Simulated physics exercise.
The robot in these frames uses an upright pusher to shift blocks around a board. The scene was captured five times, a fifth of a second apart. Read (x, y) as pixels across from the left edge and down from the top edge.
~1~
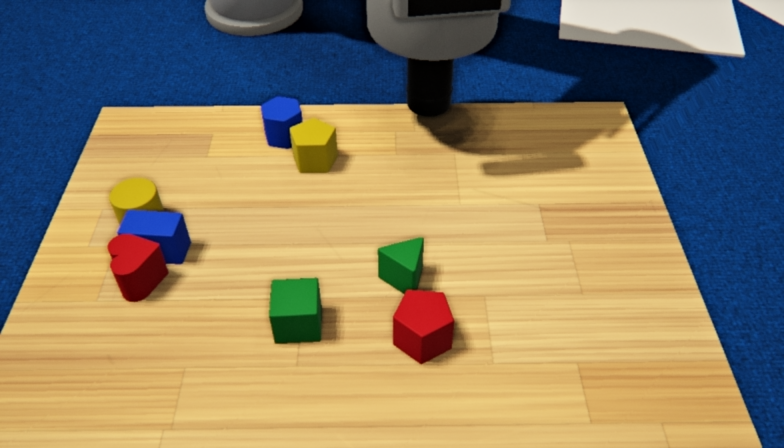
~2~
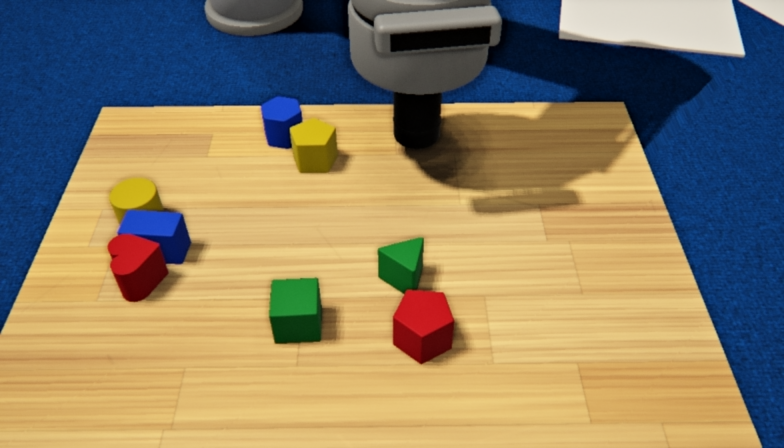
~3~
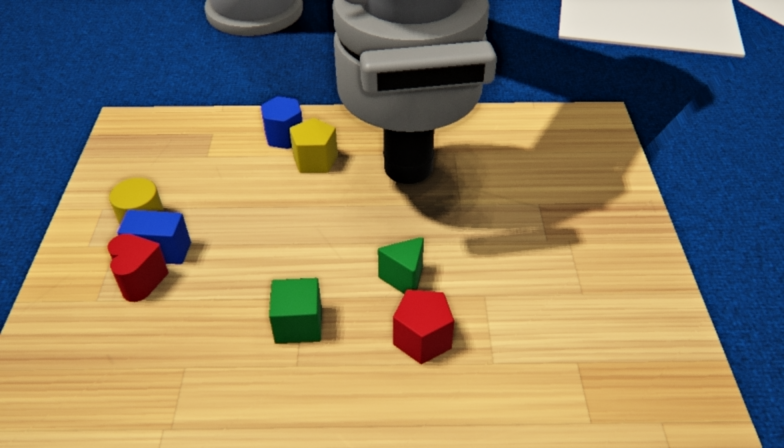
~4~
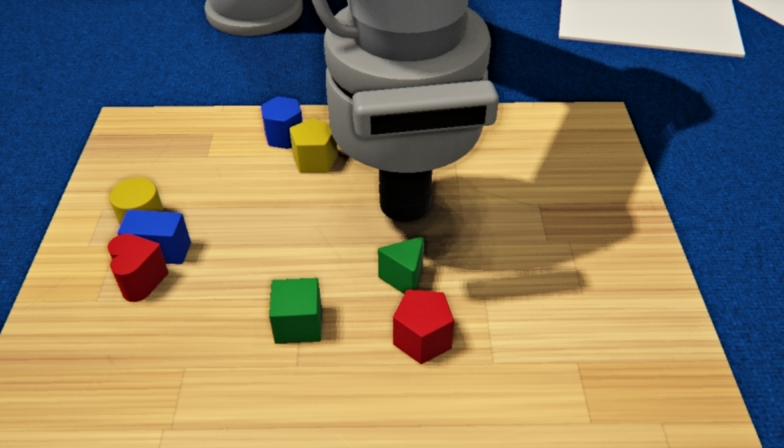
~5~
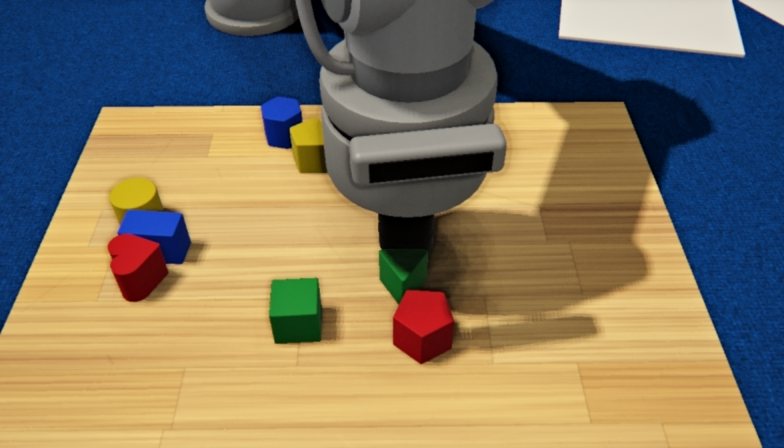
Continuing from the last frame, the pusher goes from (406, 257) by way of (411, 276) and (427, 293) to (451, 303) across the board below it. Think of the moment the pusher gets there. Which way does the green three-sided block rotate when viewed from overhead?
With the clock.
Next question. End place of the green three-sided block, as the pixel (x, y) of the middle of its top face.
That would be at about pixel (397, 290).
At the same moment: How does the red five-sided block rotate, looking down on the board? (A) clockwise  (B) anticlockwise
It's B.
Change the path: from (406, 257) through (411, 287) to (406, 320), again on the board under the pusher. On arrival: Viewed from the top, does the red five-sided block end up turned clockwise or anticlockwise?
Verdict: Counterclockwise.
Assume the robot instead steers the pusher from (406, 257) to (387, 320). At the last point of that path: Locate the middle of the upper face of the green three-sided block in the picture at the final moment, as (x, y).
Put as a pixel place, it's (384, 331).
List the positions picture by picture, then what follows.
In the first picture, lower end of the pusher at (429, 105), tops of blocks, green square at (294, 296), green three-sided block at (405, 251), red five-sided block at (424, 310).
In the second picture, pusher at (417, 136), blocks as before.
In the third picture, pusher at (408, 169), blocks as before.
In the fourth picture, pusher at (405, 205), blocks as before.
In the fifth picture, pusher at (406, 244), green square at (294, 296), green three-sided block at (403, 259), red five-sided block at (424, 310).
What follows on the original path. Halfway along, pusher at (418, 273); green three-sided block at (398, 288), turned 35° clockwise; red five-sided block at (426, 318), turned 15° anticlockwise.
At the end, pusher at (453, 291); green square not moved; green three-sided block at (397, 290), turned 40° clockwise; red five-sided block at (426, 319), turned 20° anticlockwise.
